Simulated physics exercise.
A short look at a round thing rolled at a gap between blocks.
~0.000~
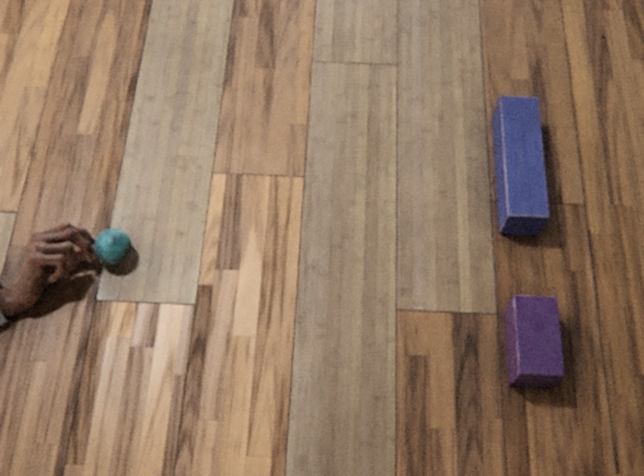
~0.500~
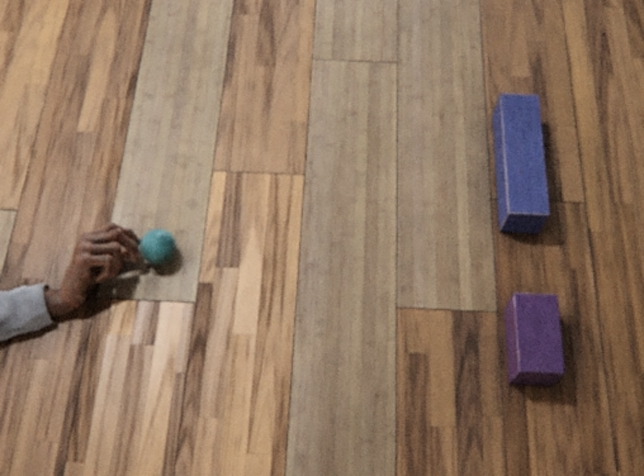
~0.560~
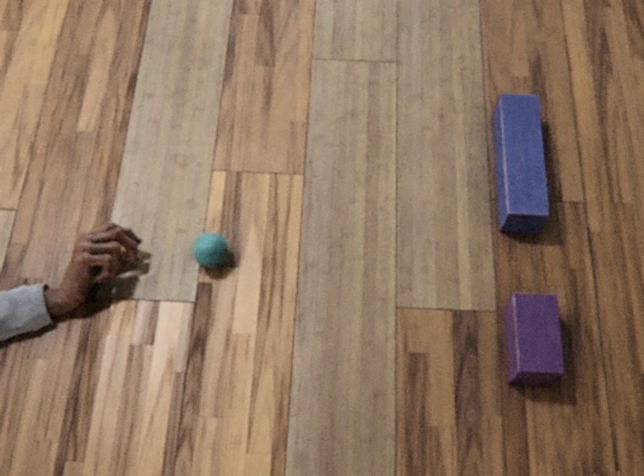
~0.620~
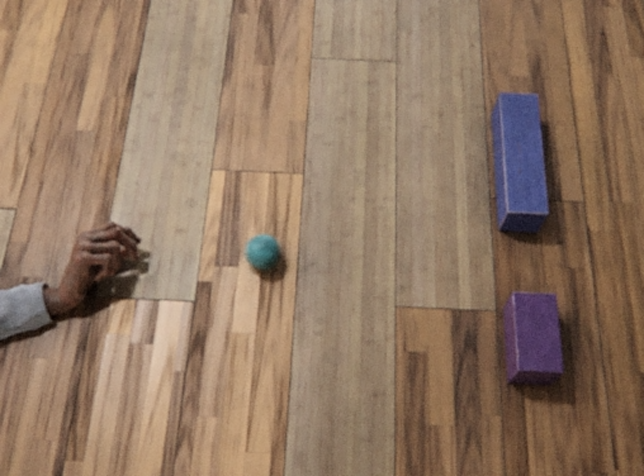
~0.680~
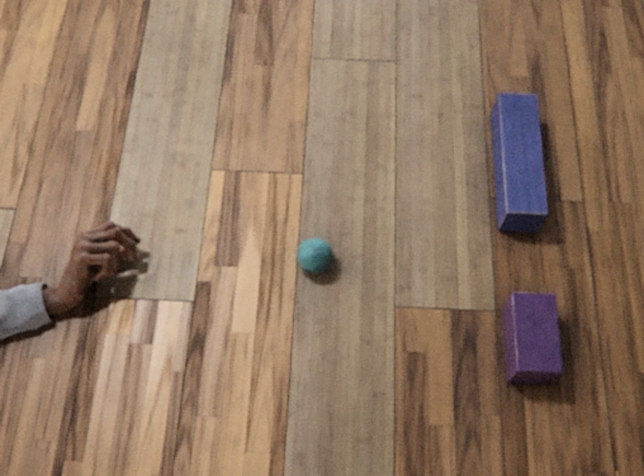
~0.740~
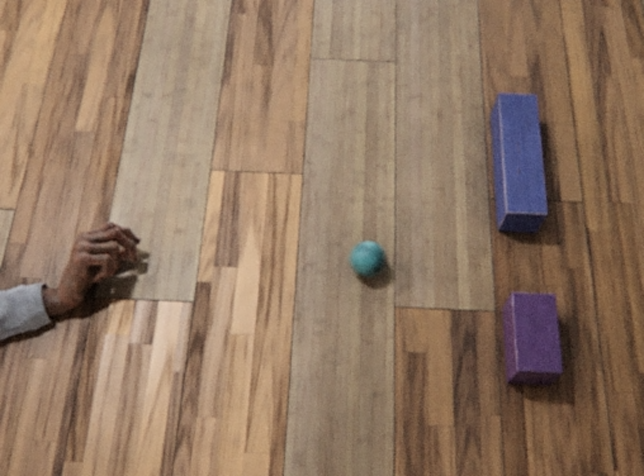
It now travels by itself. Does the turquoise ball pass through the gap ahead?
In the end the turquoise ball gets between the blocks.
After 1.20 s, turquoise ball heading on.
In the end (2.3 s), the turquoise ball rolls through.
